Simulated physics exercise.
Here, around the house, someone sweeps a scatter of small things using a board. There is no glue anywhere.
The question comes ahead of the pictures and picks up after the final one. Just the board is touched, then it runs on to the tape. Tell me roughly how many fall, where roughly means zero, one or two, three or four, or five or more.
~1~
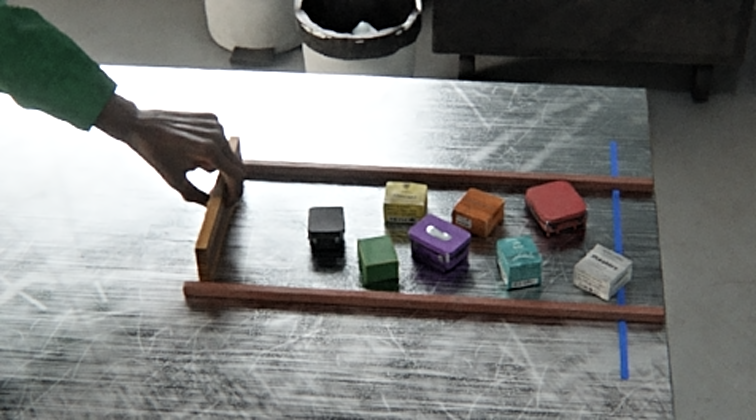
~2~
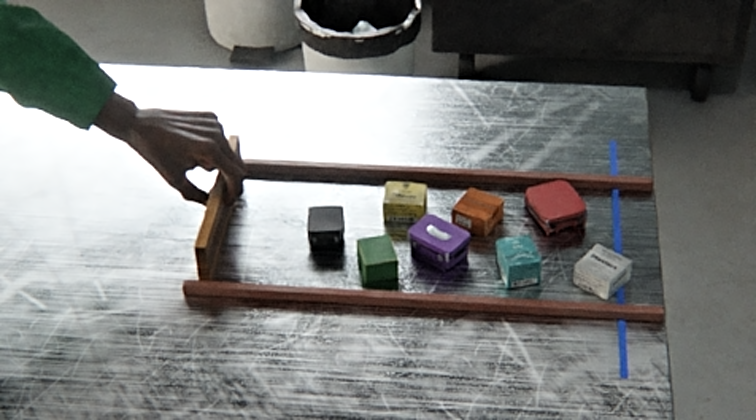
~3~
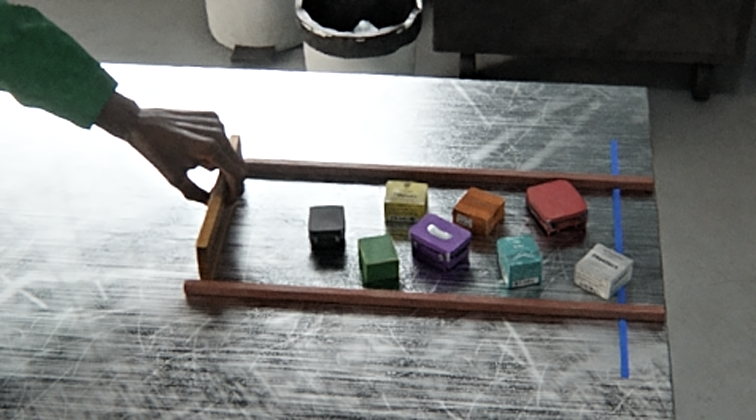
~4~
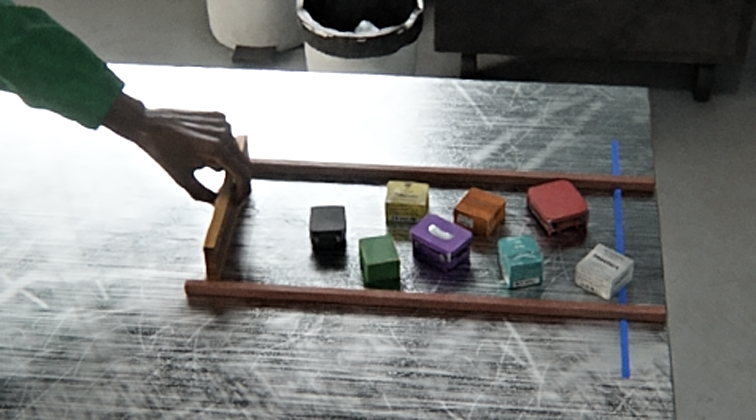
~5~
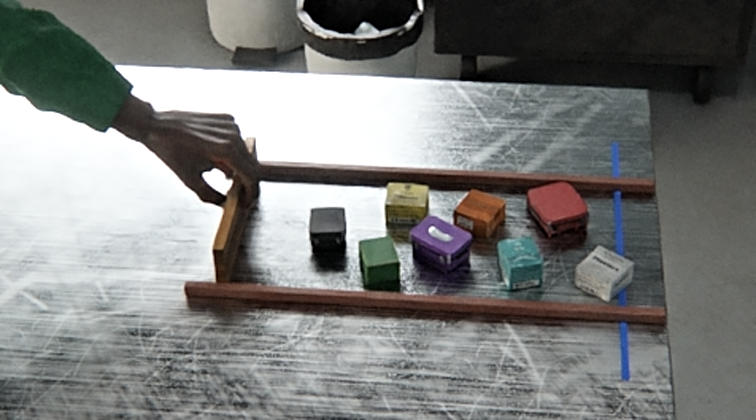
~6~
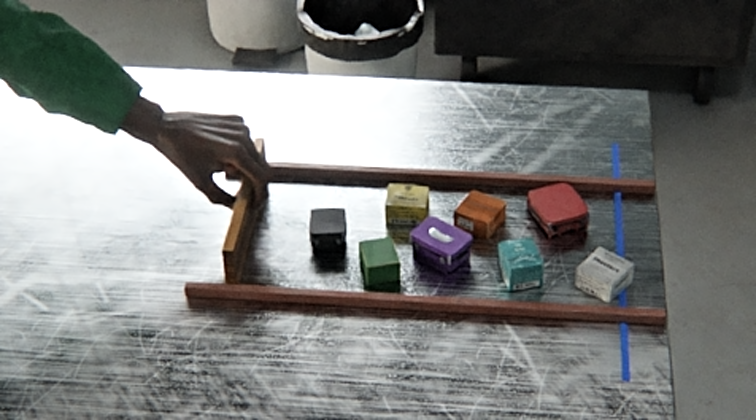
Roughly, five or more fall.
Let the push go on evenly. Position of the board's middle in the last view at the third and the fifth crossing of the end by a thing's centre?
At the first moment about (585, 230), at the next about (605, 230).
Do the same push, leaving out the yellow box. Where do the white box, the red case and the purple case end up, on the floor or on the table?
The white box goes down, the red case goes down, the purple case goes down.
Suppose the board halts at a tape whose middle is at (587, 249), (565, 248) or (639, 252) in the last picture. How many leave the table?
The counts would be 2, 1 and 5.
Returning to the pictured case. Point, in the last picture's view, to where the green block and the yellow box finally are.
In the last picture they sit at about (640, 279) and about (641, 217).
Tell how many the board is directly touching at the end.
Looks like 3 of them, all told.
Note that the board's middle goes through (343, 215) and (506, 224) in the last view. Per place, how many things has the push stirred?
1 at one spot and 8 at the other.
Soon after, none off yet; white box at rest near (604, 275); red case at rest near (557, 211); turquoise box at rest near (521, 264).
After that, none off yet; white box at rest near (608, 276); red case moving near (569, 210); turquoise box displaced about its own width near (558, 277).
And then, one off so far; white box on its way down near (701, 365); red case displaced well along near (645, 206); turquoise box displaced well along near (655, 287).
In the end, the number that fall off is five or more; gone, purple case, orange box, turquoise box, red case and white box.
